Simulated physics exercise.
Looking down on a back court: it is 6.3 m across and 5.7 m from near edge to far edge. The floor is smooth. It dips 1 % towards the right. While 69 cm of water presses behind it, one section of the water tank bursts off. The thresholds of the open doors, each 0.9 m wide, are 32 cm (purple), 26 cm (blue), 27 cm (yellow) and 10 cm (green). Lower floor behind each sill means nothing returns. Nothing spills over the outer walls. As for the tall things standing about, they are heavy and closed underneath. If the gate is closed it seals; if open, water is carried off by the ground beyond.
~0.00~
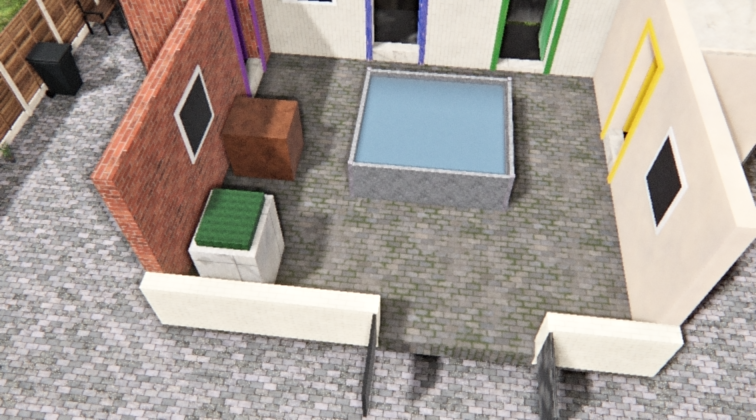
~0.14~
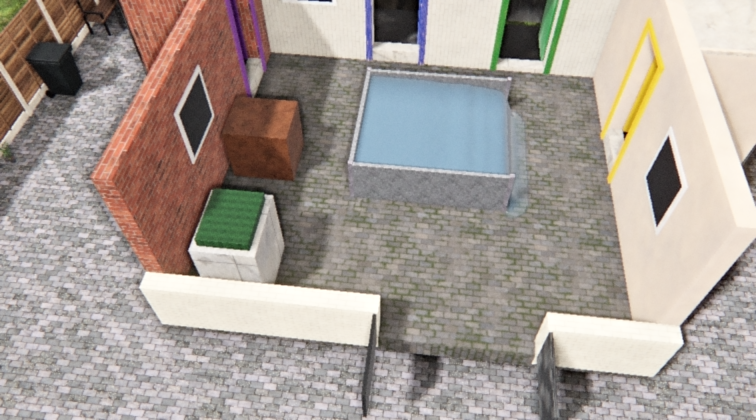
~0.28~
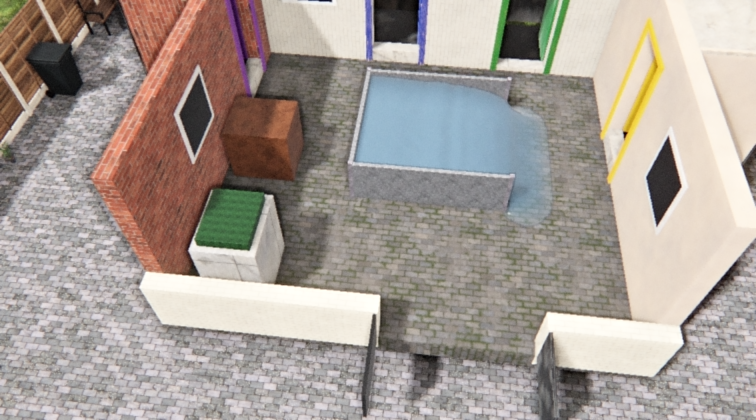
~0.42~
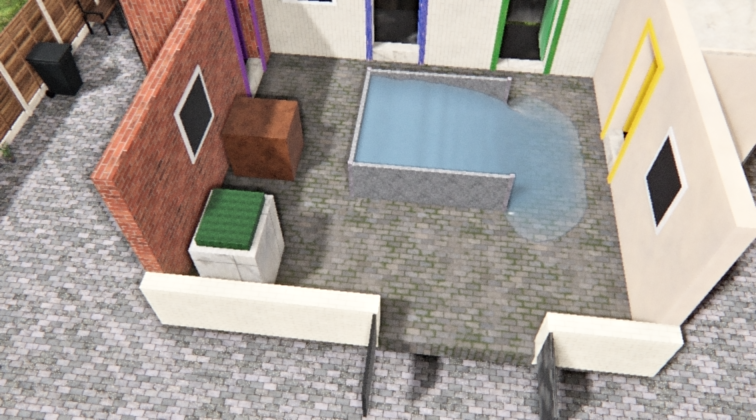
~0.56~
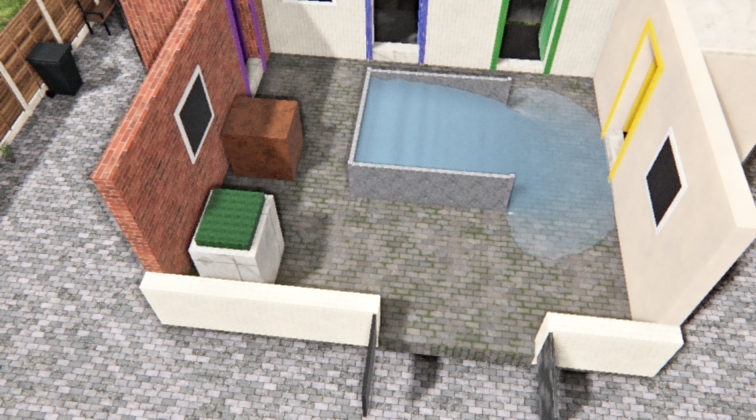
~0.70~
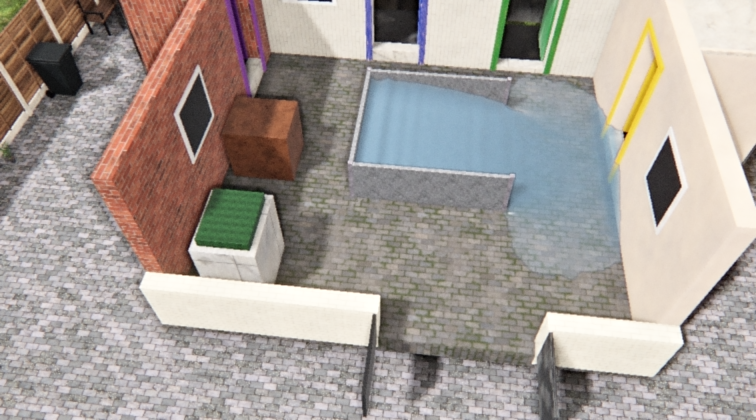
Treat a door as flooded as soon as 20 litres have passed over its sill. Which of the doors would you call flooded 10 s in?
I would call the purple door not flooded; I would call the blue door not flooded; I would call the yellow door flooded; I would call the green door flooded.
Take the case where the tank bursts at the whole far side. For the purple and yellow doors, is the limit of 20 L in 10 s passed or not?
Compared with that limit, purple falls short while yellow falls short.
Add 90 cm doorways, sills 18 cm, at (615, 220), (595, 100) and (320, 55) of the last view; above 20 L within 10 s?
In that order: Past it, above, not over.
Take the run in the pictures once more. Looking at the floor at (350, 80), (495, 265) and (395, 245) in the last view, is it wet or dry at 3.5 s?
In that order: Wet, flooded, flooded.
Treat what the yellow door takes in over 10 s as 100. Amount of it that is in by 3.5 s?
About 100%.
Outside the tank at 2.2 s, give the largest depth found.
About 50 cm.
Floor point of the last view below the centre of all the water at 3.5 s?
About (506, 167).
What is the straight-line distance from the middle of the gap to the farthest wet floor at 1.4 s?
That comes to near 3.6 m out.
After 1.4 s water covers 25 % of the floor and is deepest (50 cm) near (599, 177); purple door not reached, blue door not reached, yellow door 51 cm at the sill, 72 L in, green door 3 cm at the sill, 0 L in.
After 2.2 s water covers 35 % of the floor and is deepest (50 cm) near (586, 85); purple door not reached, blue door not reached, yellow door 45 cm at the sill, 177 L in, green door 14 cm at the sill, 0 L in.
After 3.5 s water covers 65 % of the floor and is deepest (34 cm) near (623, 336); purple door not reached, blue door 5 cm at the sill, 0 L in, yellow door 25 cm at the sill, 234 L in, green door 20 cm at the sill, 38 L in.
After 6.0 s water covers 95 % of the floor and is deepest (20 cm) near (251, 138); purple door 17 cm at the sill, 0 L in, blue door 5 cm at the sill, 0 L in, yellow door 12 cm at the sill, 235 L in, green door 13 cm at the sill, 102 L in.
After 10.0 s water covers 95 % of the floor and is deepest (14 cm) near (180, 300); purple door 10 cm at the sill, 0 L in, blue door 10 cm at the sill, 0 L in, yellow door 8 cm at the sill, 235 L in, green door 6 cm at the sill, 107 L in.
